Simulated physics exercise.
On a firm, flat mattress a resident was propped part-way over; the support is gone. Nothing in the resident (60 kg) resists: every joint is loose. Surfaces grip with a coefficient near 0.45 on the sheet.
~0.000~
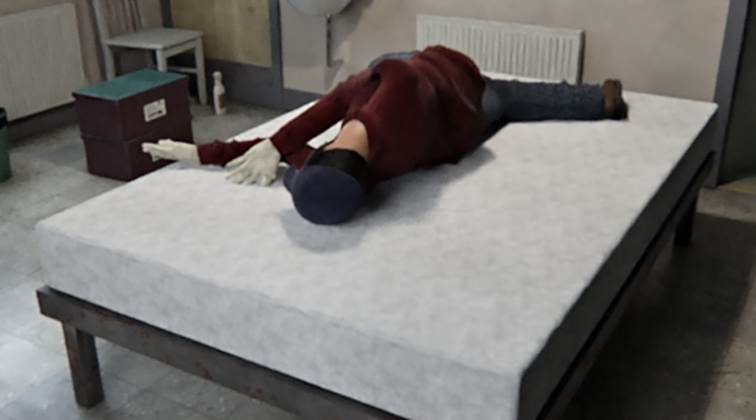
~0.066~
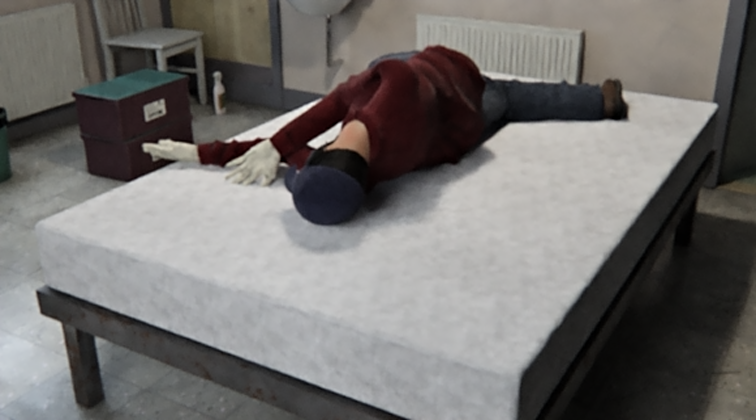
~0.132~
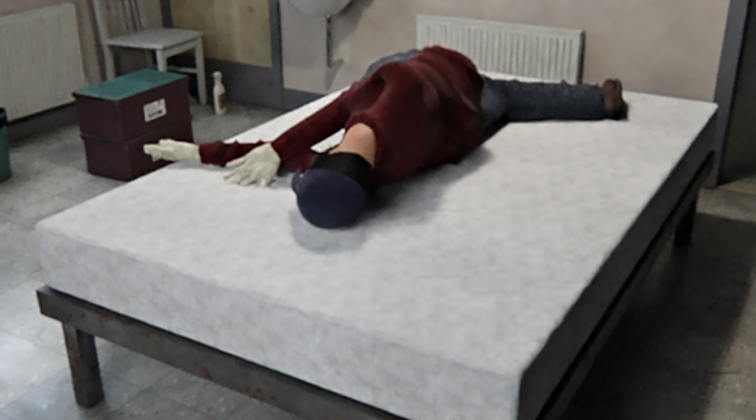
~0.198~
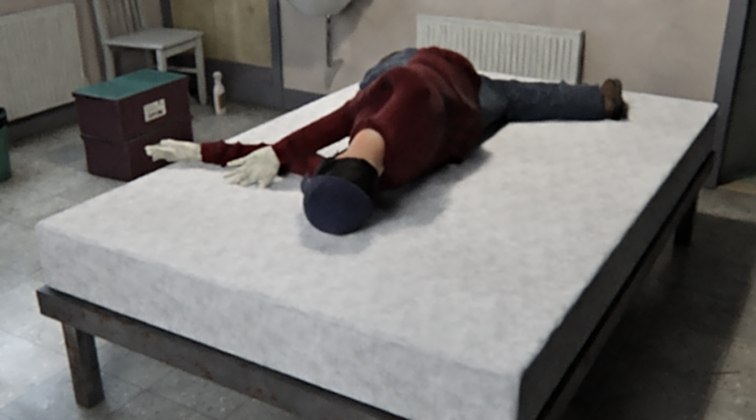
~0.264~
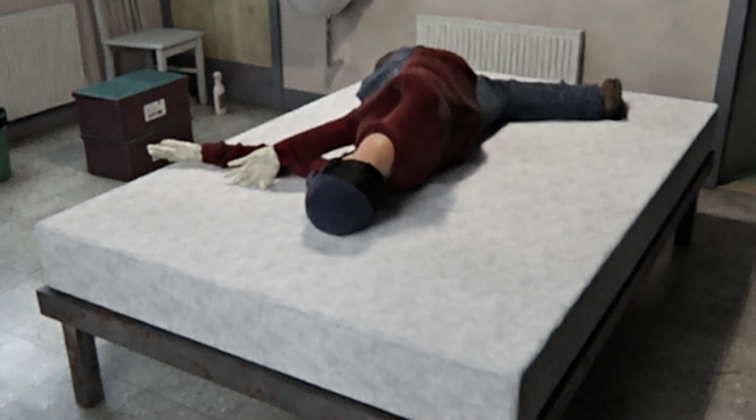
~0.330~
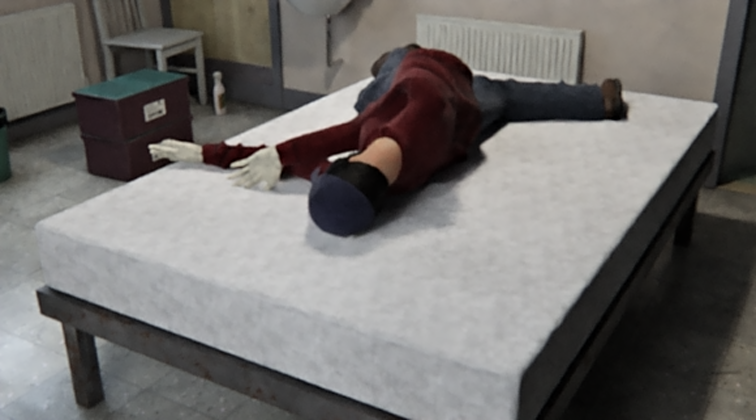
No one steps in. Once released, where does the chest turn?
This time the chest flops back.
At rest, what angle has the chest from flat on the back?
About 50°.
After 0.54 s the chest is turned 50° from lying flat on the back, near (413, 154) in the last picture's view.
After 0.94 s the chest is turned 50° from lying flat on the back, near (417, 155) in the last picture's view.
After 1.54 s the chest is turned 50° from lying flat on the back, near (418, 156) in the last picture's view.
At rest, 1.9 s, chest sinks back.
